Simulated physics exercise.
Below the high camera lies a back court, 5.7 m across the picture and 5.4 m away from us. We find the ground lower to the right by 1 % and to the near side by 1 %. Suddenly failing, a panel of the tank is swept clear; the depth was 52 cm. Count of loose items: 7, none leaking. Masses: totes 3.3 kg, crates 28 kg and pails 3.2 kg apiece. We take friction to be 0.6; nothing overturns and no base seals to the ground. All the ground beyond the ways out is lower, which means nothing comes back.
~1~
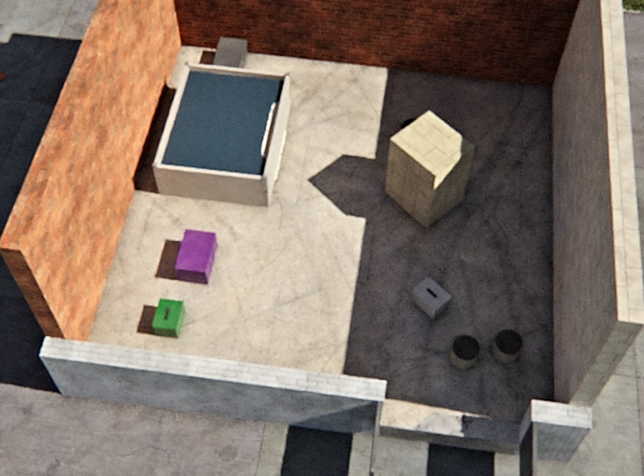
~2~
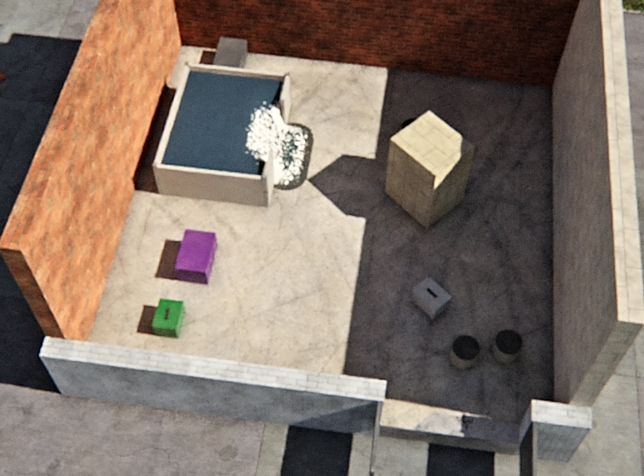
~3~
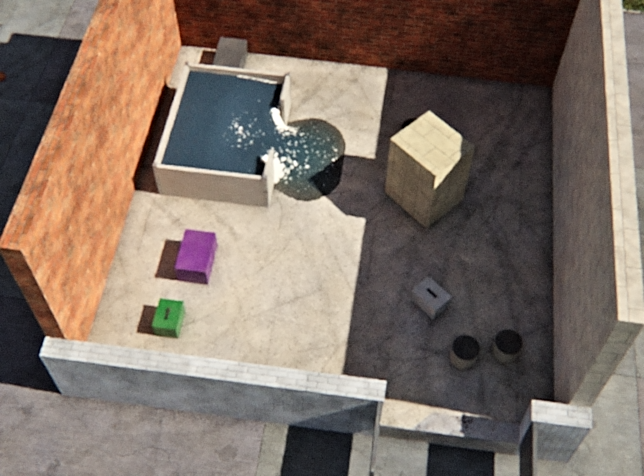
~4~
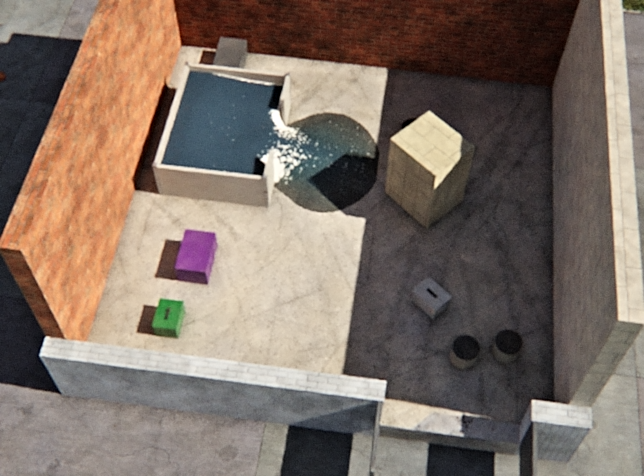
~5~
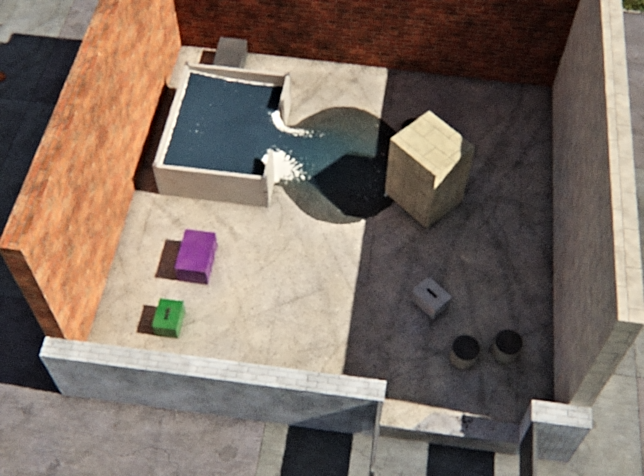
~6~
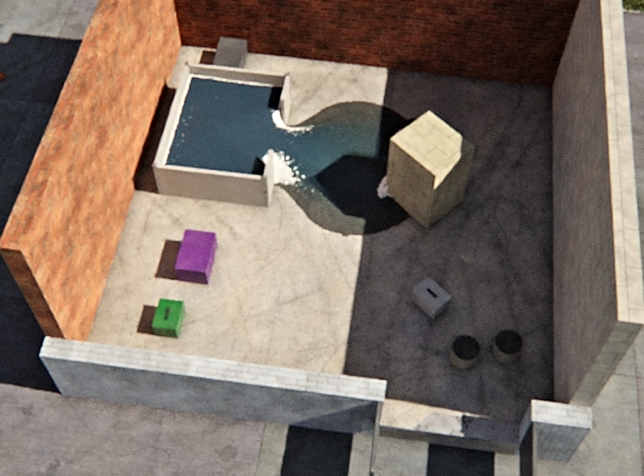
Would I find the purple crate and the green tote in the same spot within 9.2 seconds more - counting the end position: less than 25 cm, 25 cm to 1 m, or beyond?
Well, the purple crate remains nearly still, and as for the green tote, it remains nearly still.
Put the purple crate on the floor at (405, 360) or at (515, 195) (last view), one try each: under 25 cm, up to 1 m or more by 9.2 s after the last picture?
Well, it scarcely moves on the first try and scarcely moves on the second.
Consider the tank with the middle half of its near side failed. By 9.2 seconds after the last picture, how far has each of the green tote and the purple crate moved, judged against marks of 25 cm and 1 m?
In that case the green tote winds up well away while the purple crate winds up well away.
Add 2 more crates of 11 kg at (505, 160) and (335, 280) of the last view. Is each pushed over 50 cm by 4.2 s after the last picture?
Respectively: Outside the limit and inside the limit.
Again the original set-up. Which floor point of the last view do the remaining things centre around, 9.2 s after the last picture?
They're centred close to (265, 258).
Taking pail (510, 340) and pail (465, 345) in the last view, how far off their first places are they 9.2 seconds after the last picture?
In that order: Washed out, washed out.
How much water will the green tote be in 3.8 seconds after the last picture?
The depth there is around 0 cm.
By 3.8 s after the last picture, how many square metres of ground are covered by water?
Close to 20 m2, I'd say.
Then, 1.2 s after the last picture the purple crate is near (195, 250), 0.0 m from its start, aground; the green tote is near (168, 314), 0.0 m from its start, aground; 0 of 7 are out; 1 afloat.
Then, 3.8 s after the last picture the purple crate is near (195, 250), 0.0 m from its start, aground; the green tote is near (168, 314), 0.0 m from its start, aground; 2 of 7 are out; 2 afloat.
Then, 6.2 s after the last picture the purple crate is near (195, 250), 0.0 m from its start, aground; the green tote is near (168, 314), 0.0 m from its start, aground; 3 of 7 are out; 0 afloat.
Then, 9.2 s after the last picture the purple crate is near (195, 250), 0.0 m from its start, aground; the green tote is near (168, 314), 0.0 m from its start, aground; 3 of 7 are out; 1 afloat.
